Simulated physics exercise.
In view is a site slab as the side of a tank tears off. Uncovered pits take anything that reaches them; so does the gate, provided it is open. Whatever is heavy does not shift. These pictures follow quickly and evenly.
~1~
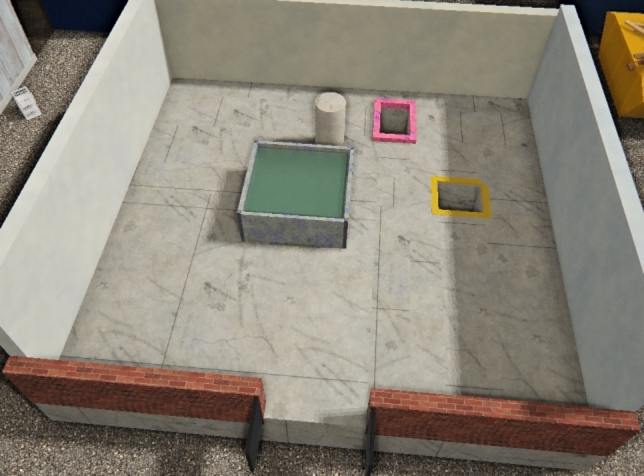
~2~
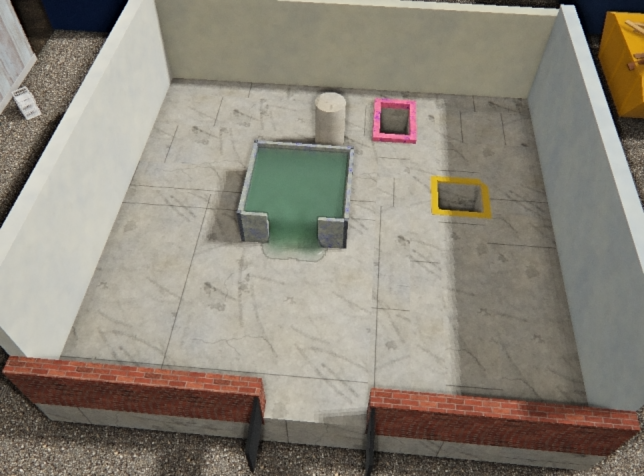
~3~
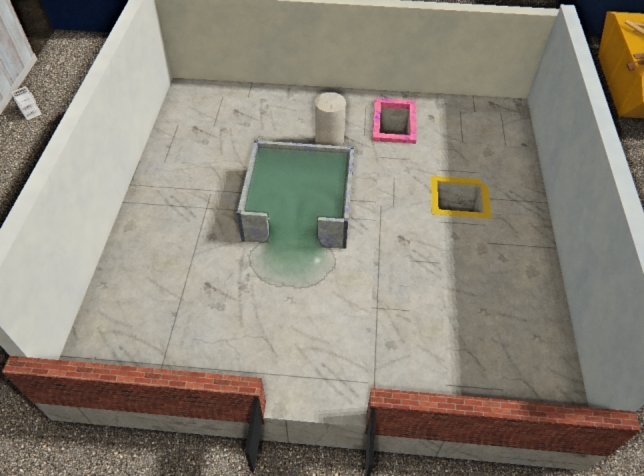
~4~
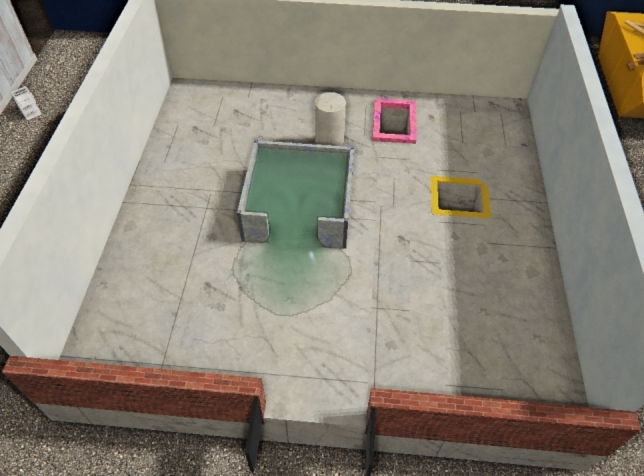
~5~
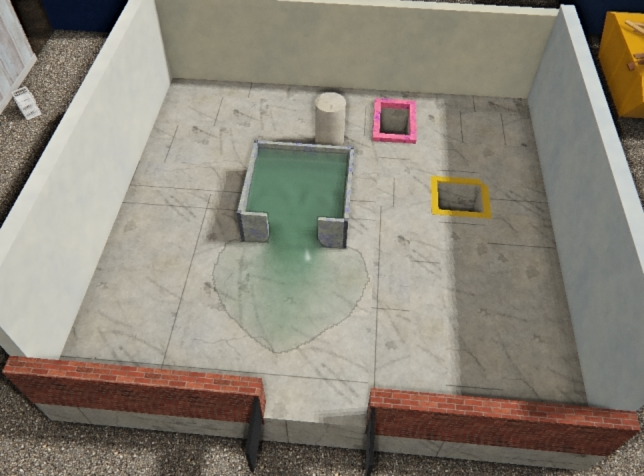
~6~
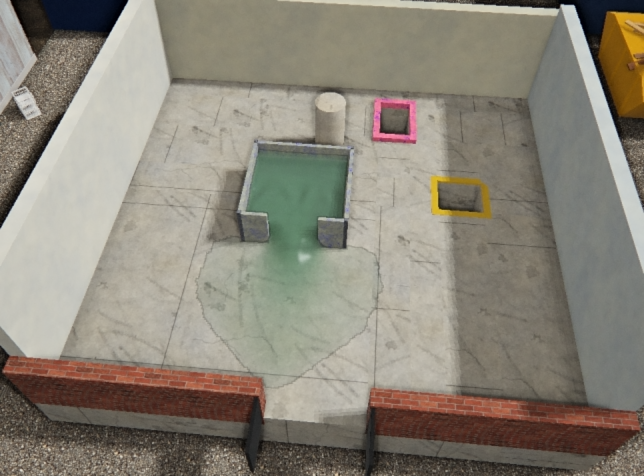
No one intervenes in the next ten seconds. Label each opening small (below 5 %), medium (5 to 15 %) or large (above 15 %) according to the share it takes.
Gate: Large; pink pit: Small; yellow pit: Small.
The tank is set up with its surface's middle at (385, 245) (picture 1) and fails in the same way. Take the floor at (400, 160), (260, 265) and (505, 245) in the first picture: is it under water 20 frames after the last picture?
Spot 1 unwetted, spot 2 unwetted, spot 3 wetted.
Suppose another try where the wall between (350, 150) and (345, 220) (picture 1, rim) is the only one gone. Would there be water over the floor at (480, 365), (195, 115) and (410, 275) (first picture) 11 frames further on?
First point swamped, second point spared, third point swamped.
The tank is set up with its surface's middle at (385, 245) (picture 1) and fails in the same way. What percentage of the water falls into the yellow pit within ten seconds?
Yellow: 8 %.
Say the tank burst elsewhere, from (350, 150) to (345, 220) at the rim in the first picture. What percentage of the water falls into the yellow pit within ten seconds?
The yellow pit takes 35 per cent.
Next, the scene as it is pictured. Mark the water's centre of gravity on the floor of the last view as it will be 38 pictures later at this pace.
Point: (266, 274).
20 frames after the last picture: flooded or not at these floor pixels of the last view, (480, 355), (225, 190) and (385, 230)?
Point by point: Swamped; unwetted; unwetted.
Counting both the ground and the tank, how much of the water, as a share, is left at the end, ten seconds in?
Result: Close to 66 %.
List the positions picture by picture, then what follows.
The tank at (299, 182) is whole and still, in the first frame.
Water pours out at (294, 235) and has run to (320, 254), in the second frame.
Water pours out at (294, 235) and has run to (272, 281), in the third frame.
Water pours out at (294, 235) and has run to (283, 311), in the fourth frame.
The front is at (273, 346), out from the gap at (294, 235), in the fifth frame.
The front is at a hidden place, out from the gap at (294, 234), in the sixth frame.
A moment on, water covers 20 % of the floor; the gate 3 %, the pink pit 0 %, the yellow pit 0 %.
Next, water covers 25 % of the floor; the gate 9 %, the pink pit 0 %, the yellow pit 0 %.
Then, water covers 30 % of the floor; the gate 17 %, the pink pit 0 %, the yellow pit 0 %.
Later, water covers 50 % of the floor; the gate 26 %, the pink pit 0 %, the yellow pit 0 %.
In the end, water covers 65 % of the floor; the gate 33 %, the pink pit 0 %, the yellow pit 1 %.
